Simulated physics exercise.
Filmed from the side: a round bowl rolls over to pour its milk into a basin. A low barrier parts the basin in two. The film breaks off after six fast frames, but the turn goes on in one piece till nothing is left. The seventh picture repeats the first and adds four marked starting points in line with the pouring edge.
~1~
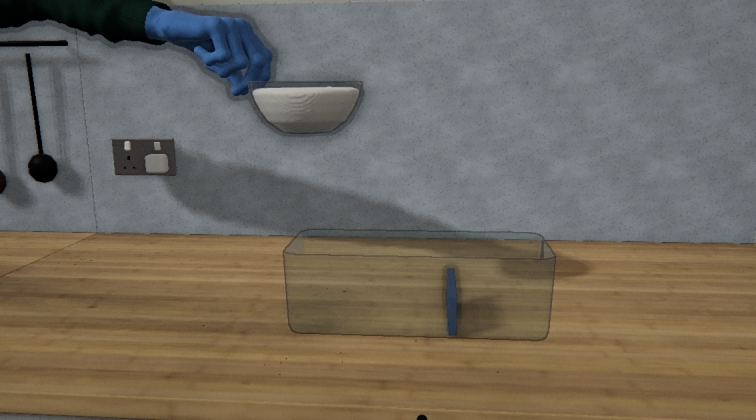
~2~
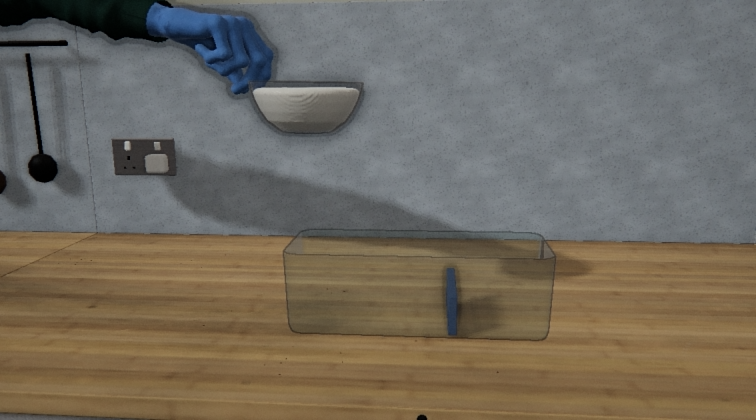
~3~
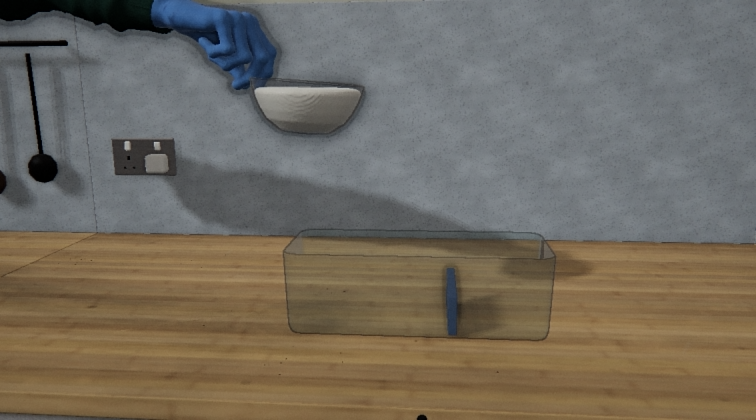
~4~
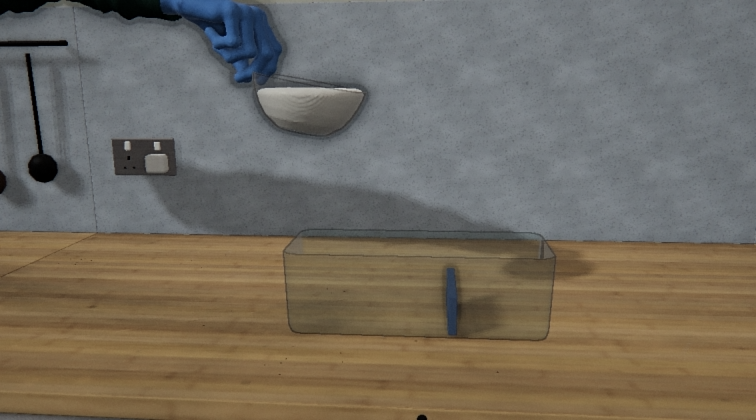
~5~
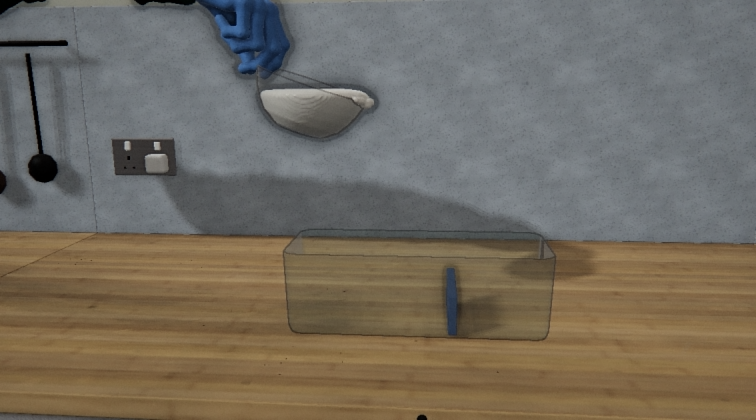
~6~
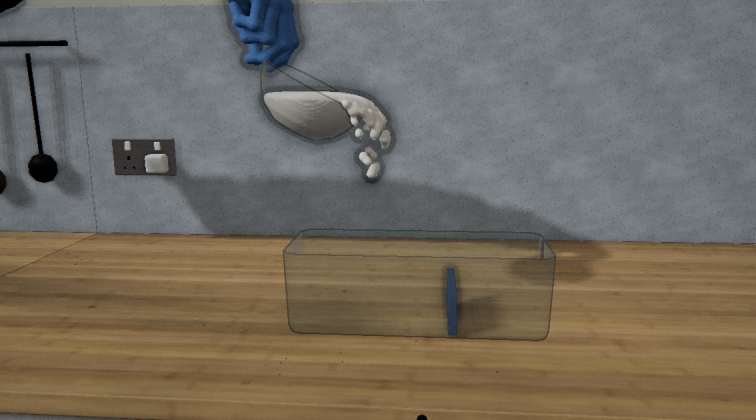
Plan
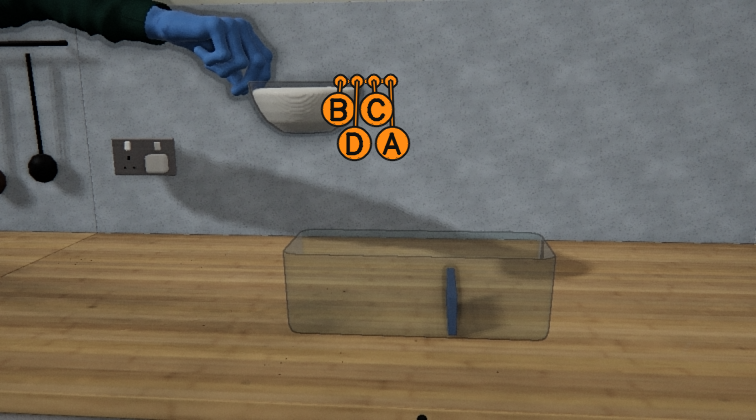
A blue-gloved hand held a bowl of milk above a clear basin with a low blue barrier inside, then gradually tilted it to the right until white milk poured over the lip in clumps.
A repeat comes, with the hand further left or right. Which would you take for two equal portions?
Dot A.
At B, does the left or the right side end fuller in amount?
The left one.
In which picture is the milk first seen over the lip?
Picture 5.
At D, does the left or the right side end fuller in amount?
More ends on the left.
On the marked copy, A at (390, 81); B at (340, 81); C at (373, 81); D at (357, 81).
If A is chosen, about 52 % ends left of the wall and 46 % right of it.
If B is chosen, about 96 % ends left of the wall and 2 % right of it.
If C is chosen, about 89 % ends left of the wall and 9 % right of it.
If D is chosen, about 97 % ends left of the wall and 2 % right of it.
